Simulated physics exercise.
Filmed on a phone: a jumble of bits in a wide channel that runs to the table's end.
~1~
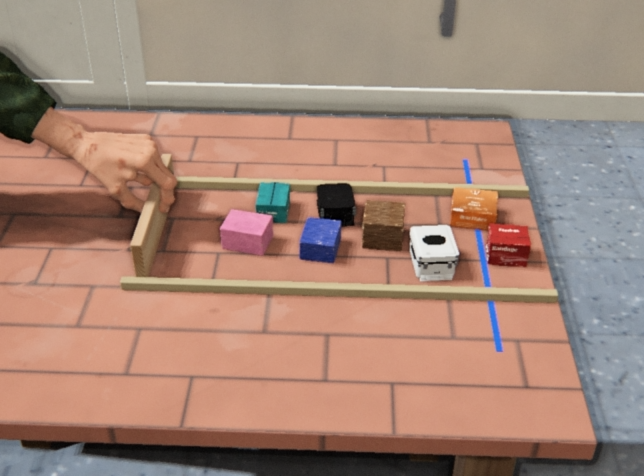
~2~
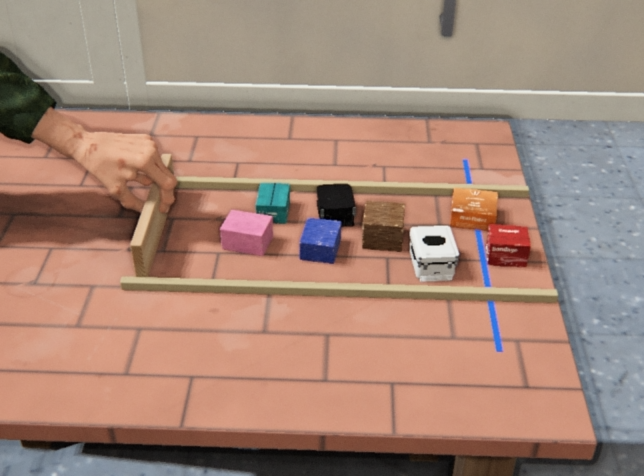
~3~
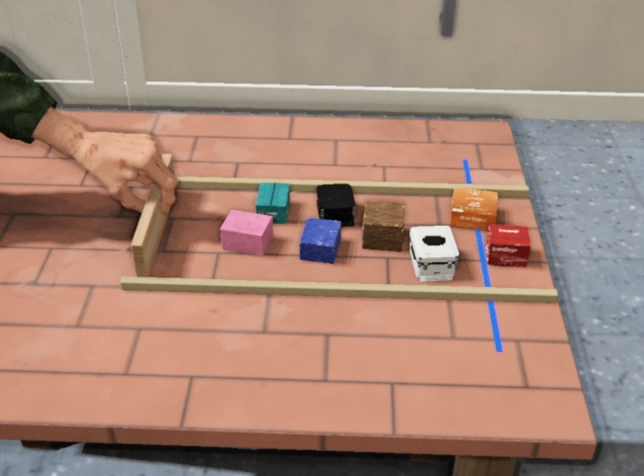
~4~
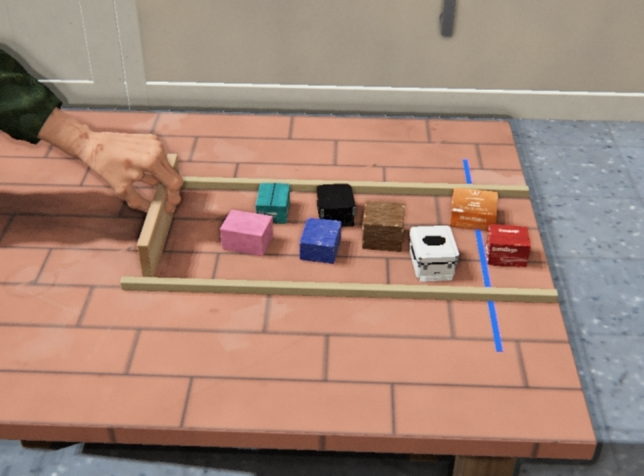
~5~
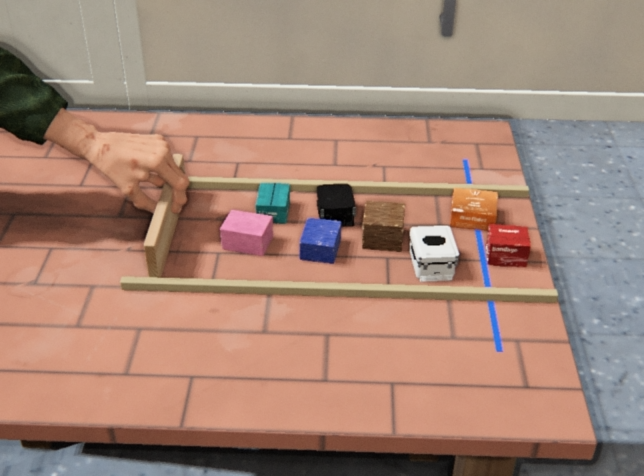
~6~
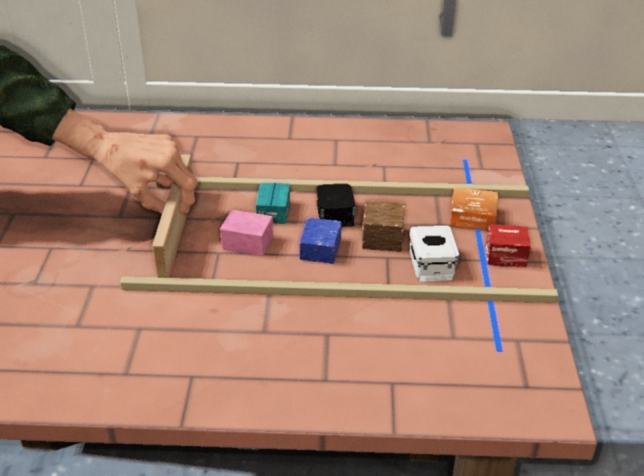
In this clip, a hand holds a wooden board upright at the left of a channel between two strips on a brick-patterned table, then slides it slightly right toward several coloured blocks and boxes, which stay still.
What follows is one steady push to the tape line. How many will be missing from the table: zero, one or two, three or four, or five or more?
In the end the number that fall off is three or four.
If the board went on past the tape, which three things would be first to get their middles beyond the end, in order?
Earliest first: The red box, the brown block, the orange box.
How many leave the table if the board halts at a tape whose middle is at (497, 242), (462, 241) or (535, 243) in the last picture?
It would be 5, 3 and 8.
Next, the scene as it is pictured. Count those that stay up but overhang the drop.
Overhanging: 2.
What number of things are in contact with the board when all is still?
That makes 3.
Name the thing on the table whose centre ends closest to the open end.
Foremost is the blue block.
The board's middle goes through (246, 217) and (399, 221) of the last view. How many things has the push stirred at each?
At the one place 1, at the other 8.
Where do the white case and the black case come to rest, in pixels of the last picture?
The white case at (513, 271), the black case at (525, 212).
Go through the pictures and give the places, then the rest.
In the first picture, red box (508, 245); orange box (474, 209); white case (433, 252); board (155, 214); tape (480, 242).
In the second picture, orange box (474, 209); blue block (321, 241).
In the third picture, white case (433, 253); pink block (247, 233).
In the fourth picture, red box (508, 245); black case (336, 206).
In the fifth picture, orange box (474, 209); turquoise box (273, 203).
In the sixth picture, red box (508, 245); orange box (474, 209); white case (433, 253); board (175, 215); tape (480, 242).
Soon after, none off yet; red box at rest near (508, 245); orange box at rest near (474, 209); white case moving near (443, 255).
At rest, the number that fall off is three or four; fallen, brown block, orange box and red box.
